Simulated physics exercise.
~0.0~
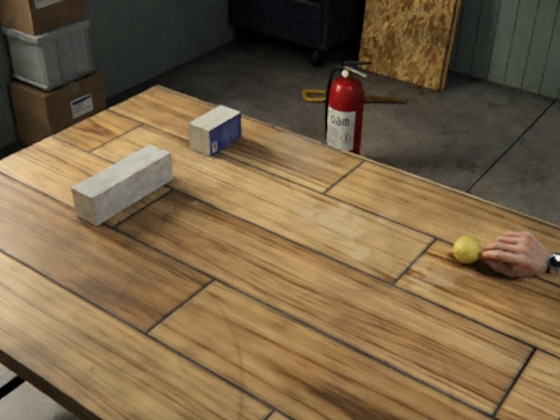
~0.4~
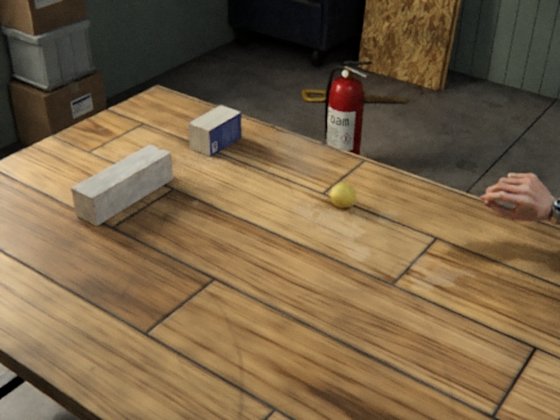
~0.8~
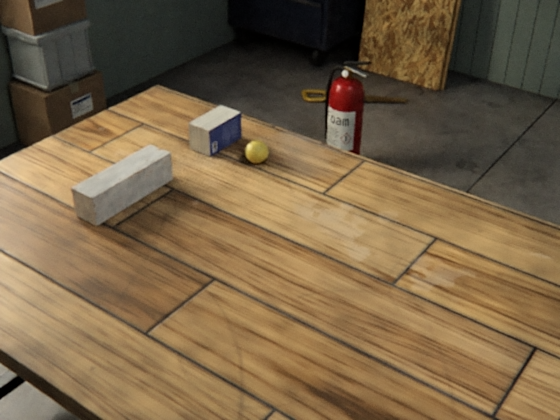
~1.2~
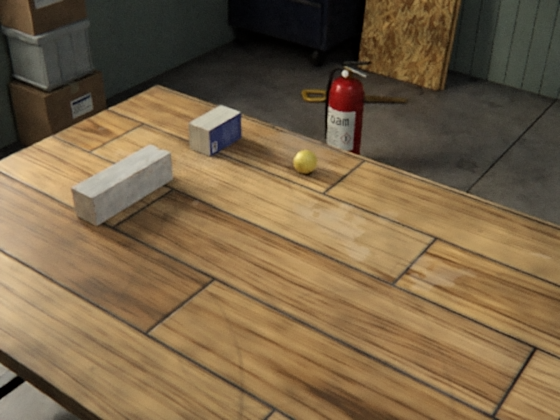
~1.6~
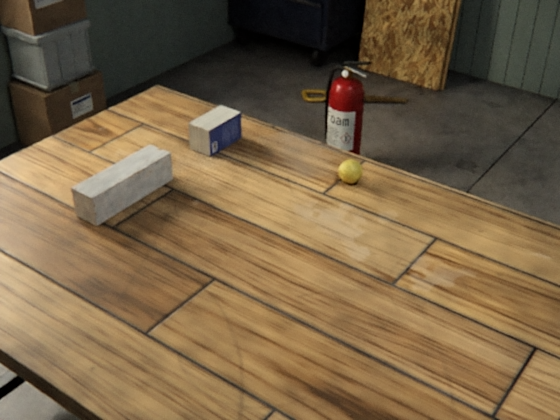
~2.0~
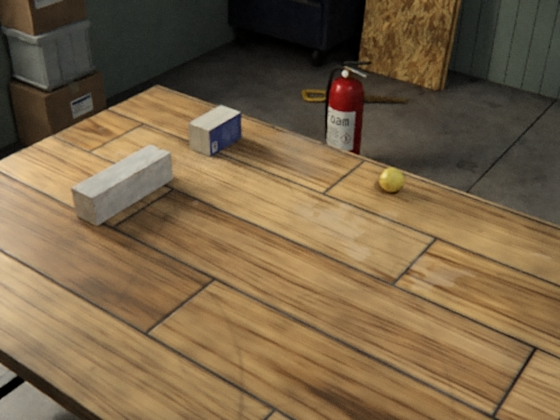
A yellow lemon rolled left from a hand across a wooden table toward a blue and white block beside a longer pale one, bounced off it, and rolled back right, ending up near the table's far edge.
